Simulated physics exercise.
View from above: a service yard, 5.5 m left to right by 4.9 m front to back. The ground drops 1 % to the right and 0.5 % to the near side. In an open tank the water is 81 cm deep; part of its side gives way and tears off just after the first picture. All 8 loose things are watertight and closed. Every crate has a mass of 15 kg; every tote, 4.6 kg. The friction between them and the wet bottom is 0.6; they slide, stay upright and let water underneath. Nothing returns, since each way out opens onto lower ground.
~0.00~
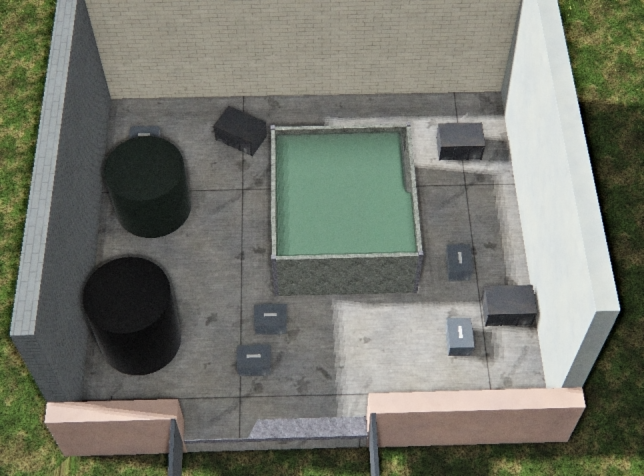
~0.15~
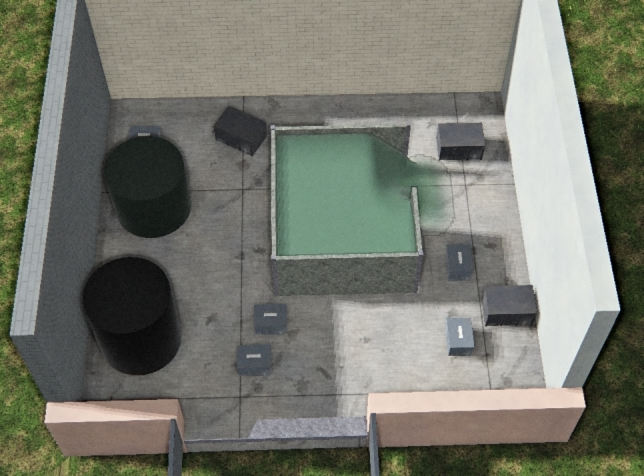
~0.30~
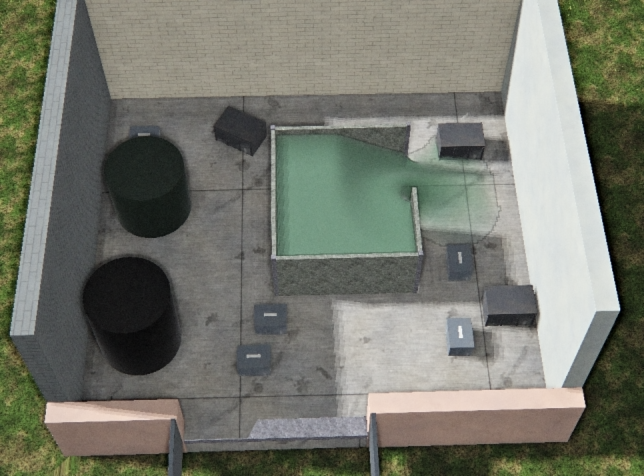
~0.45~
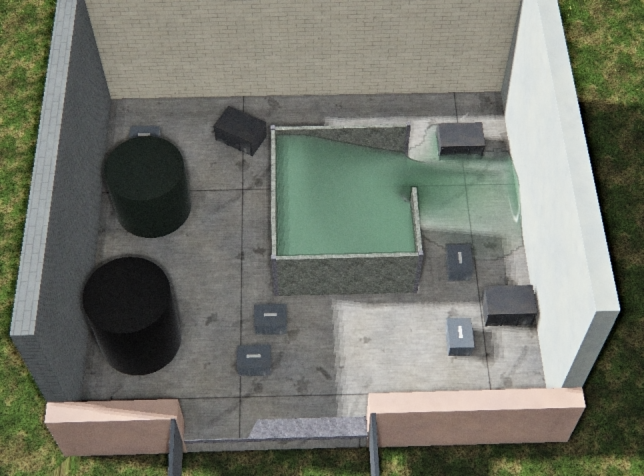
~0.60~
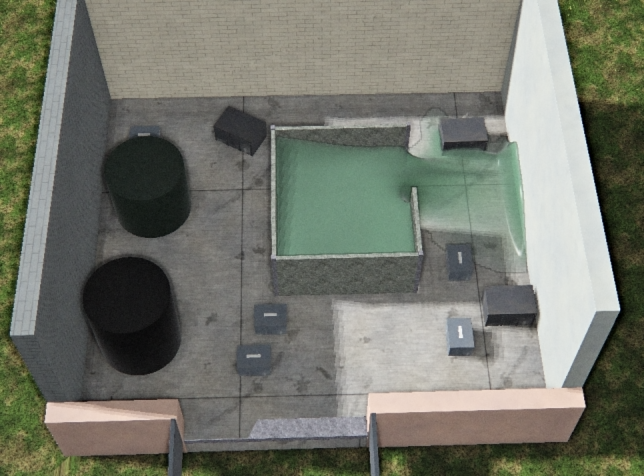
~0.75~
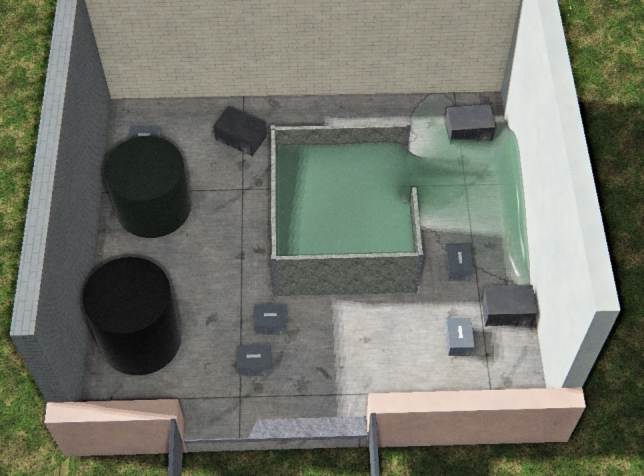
Green water pours through a gap that opens in the right side of a square stone tank, in a walled grey yard seen from above by a still camera. Two dark cylinders stand at left, with dark boxes scattered around the paving and grass outside the walls. The water spreads to the pale right wall and along it, then the upper-right box shifts slightly toward the back and right.
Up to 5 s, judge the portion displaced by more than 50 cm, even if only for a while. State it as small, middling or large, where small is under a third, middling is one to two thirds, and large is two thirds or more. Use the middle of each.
Large.
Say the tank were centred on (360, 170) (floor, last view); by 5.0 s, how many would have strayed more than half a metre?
Count: 6.
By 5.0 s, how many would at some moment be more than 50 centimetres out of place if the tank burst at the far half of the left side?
In that case 4 of them.
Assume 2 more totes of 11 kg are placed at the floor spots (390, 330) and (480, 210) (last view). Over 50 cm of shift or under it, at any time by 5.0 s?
Outcome: Stays within first, breaks the threshold second.
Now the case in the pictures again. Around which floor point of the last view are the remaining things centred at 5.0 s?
Mean position: Approximately (199, 255).
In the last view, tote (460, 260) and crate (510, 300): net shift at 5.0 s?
Object 1: 40 cm. Object 2: 350 cm.
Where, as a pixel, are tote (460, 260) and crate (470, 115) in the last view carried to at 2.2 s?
I'd say close to (434, 257) and close to (341, 131).
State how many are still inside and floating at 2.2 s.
Then: 2.
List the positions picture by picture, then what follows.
The first picture shows a crate at (461, 134) rests on the ground; a crate at (240, 124) rests on the ground; 3.2 m2 under water; 0 of 8 have shifted.
The second picture shows a crate at (461, 134), on the bottom; a crate at (240, 124) rests on the ground; 3.8 m2 under water; 0 of 8 have shifted.
The third picture shows a crate at (461, 134), on the bottom; a crate at (240, 124) rests on the ground; 4.7 m2 under water; 0 of 8 have shifted.
The fourth picture shows a crate at (461, 134), on the bottom; a crate at (240, 124) rests on the ground; water covers 5.6 m2; 0 of 8 have shifted.
The fifth picture shows a crate at (464, 130), on the bottom, 9 cm from its start; a crate at (240, 124) rests on the ground; water covers 6.0 m2; 1 of 8 have shifted.
The sixth picture shows a crate at (471, 117), on the bottom, 31 cm from its start; a crate at (240, 124), on the bottom; 6.5 m2 under water; 1 of 8 have shifted.
After 1.1 s 1 of 8 are over 50 cm from their spots; 1 afloat.
After 2.2 s 3 of 8 are over 50 cm from their spots; 2 afloat.
After 3.5 s 4 of 8 are over 50 cm from their spots; 2 afloat.
After 5.0 s 7 of 8 are over 50 cm from their spots, and 7 have been at some point; 6 afloat.
